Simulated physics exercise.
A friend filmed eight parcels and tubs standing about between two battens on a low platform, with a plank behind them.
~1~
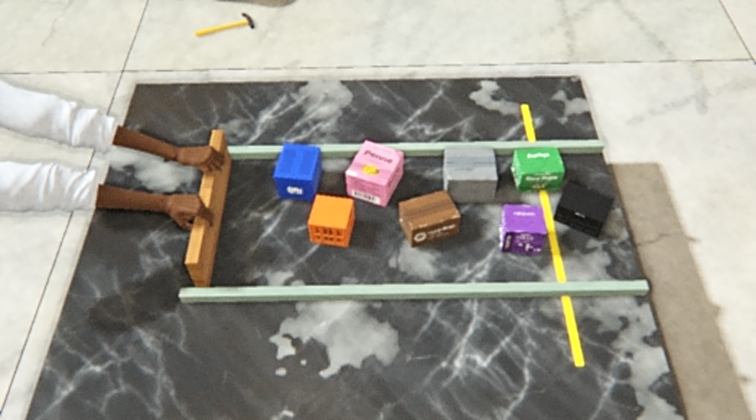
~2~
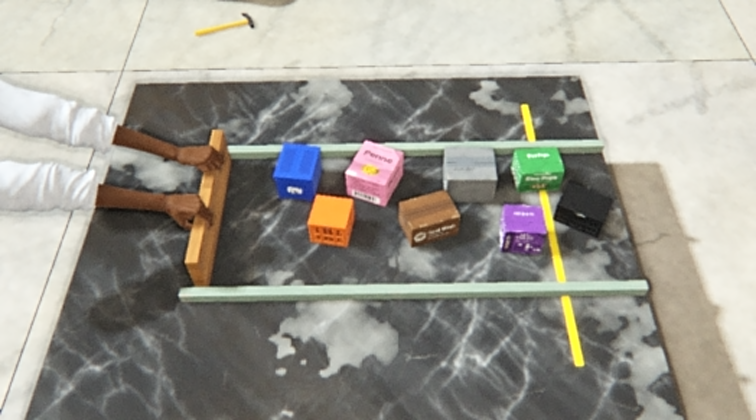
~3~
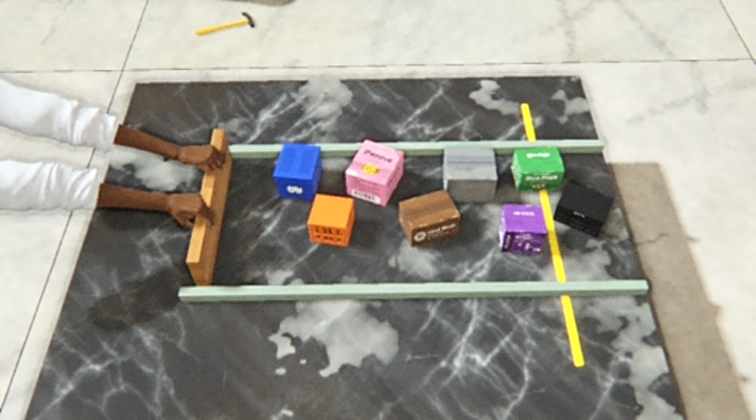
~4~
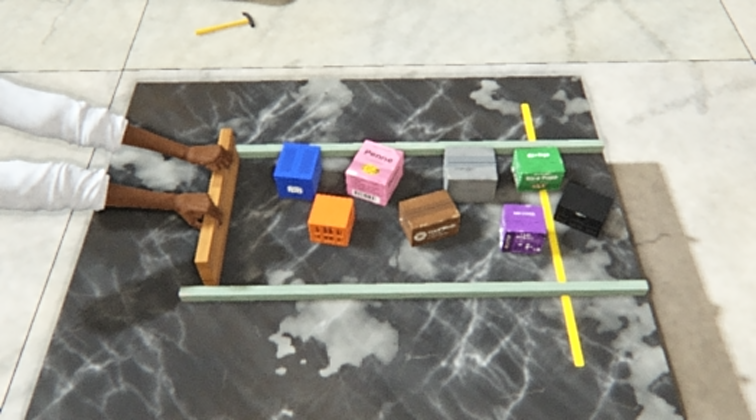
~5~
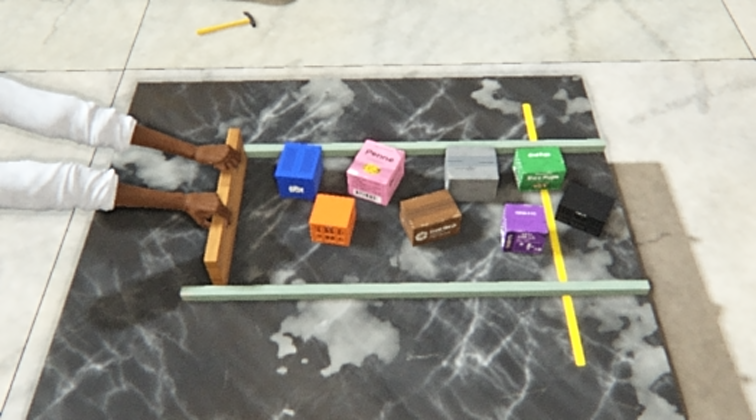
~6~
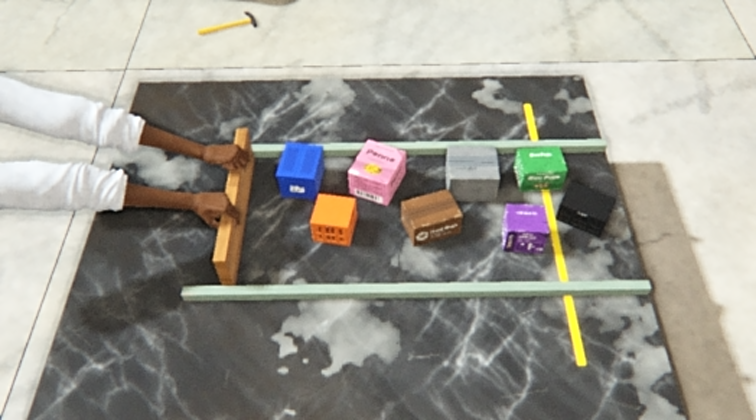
A wooden plank, gripped by two hands in white sleeves, slides slowly rightward between two pale green battens on a dark marbled platform, seen from above at an angle. Ahead of it sit blue, orange, pink, brown, grey, purple, green and black boxes, the last three near a yellow tape line. The plank closes towards the blue and orange boxes, which barely shift, while the camera stays still.
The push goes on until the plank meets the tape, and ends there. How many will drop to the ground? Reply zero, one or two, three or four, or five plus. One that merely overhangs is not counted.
Three or four.
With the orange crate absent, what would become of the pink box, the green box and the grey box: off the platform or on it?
Note: Pink box stays up top / green box falls away / grey box falls away.
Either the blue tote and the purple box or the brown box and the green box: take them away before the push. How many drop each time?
The number fallen is 2, and in the other try 1.
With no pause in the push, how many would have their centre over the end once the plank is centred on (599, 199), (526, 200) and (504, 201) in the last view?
The numbers past the end are 6, 4 and 2.
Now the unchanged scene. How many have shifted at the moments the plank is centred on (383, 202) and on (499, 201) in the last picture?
5 at one spot and 8 at the other.
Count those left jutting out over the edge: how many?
Count of overhanging things: 2.
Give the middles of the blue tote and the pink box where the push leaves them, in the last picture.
Roughly at (564, 167) and at (603, 166), in that order.
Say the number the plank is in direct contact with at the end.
The count is 2.
Early on, none off yet; black crate at rest near (586, 209); green box at rest near (540, 169); purple box at rest near (525, 229).
A while later, none off yet; black crate at rest near (586, 209); green box travelled a little near (562, 169); purple box moving near (526, 229).
Further along, none off yet; black crate travelled about its own width near (633, 211); green box leaning well over near (639, 179); purple box travelled well along near (608, 231).
Finally, the number that fall off is three or four; lost, grey box, purple box, green box and black crate.
